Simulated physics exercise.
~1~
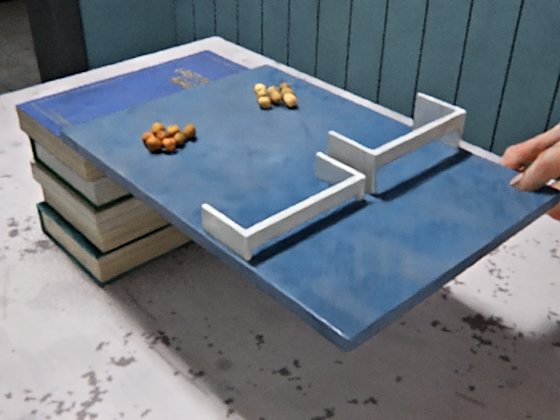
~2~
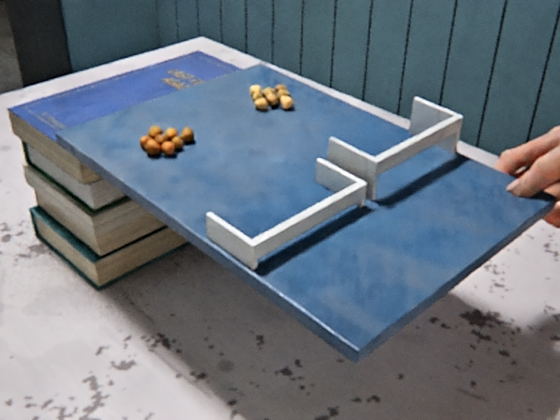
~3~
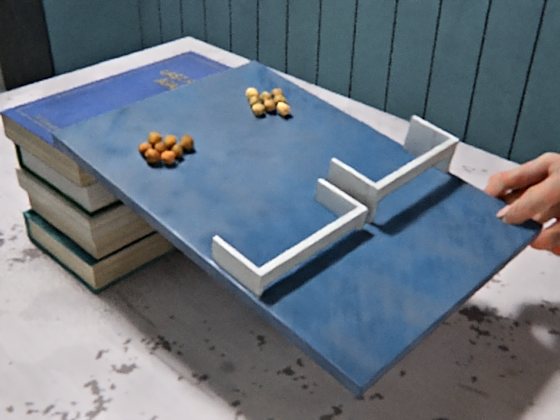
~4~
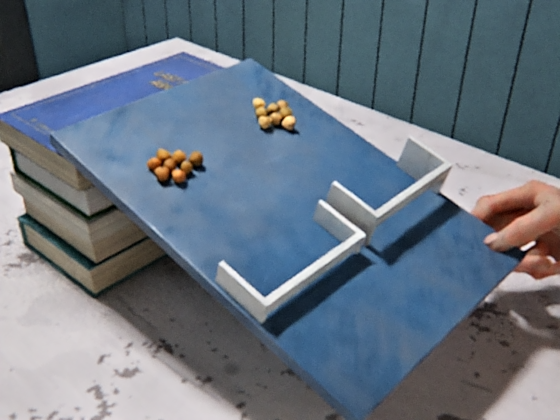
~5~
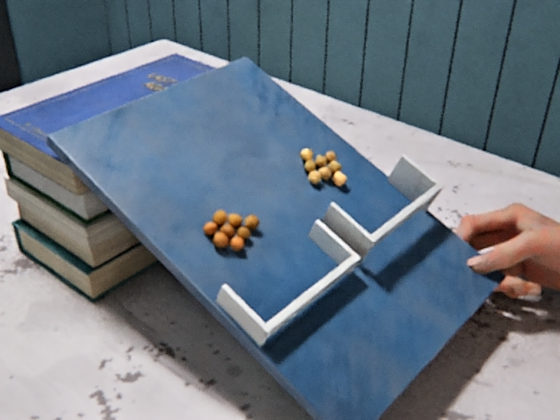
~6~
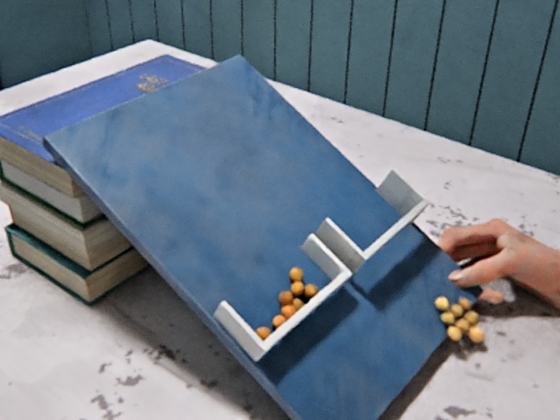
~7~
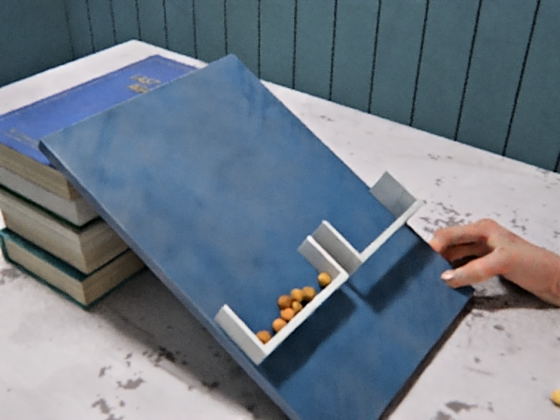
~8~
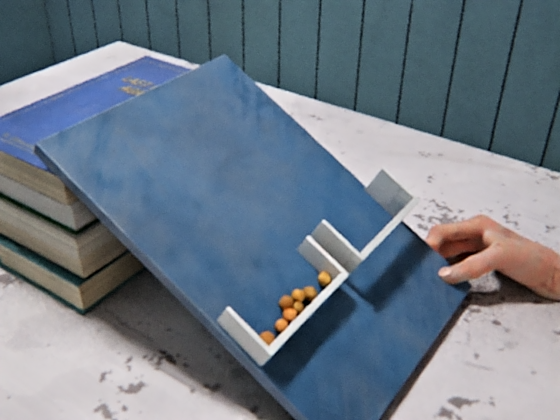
We see a hand lower the free end of a blue board propped on stacked books until it rests steeply, sending two heaps of small balls sliding down; the nearer, orange-brown heap lodges against its white bar, while the farther, paler heap passes its bar and rolls out of view.
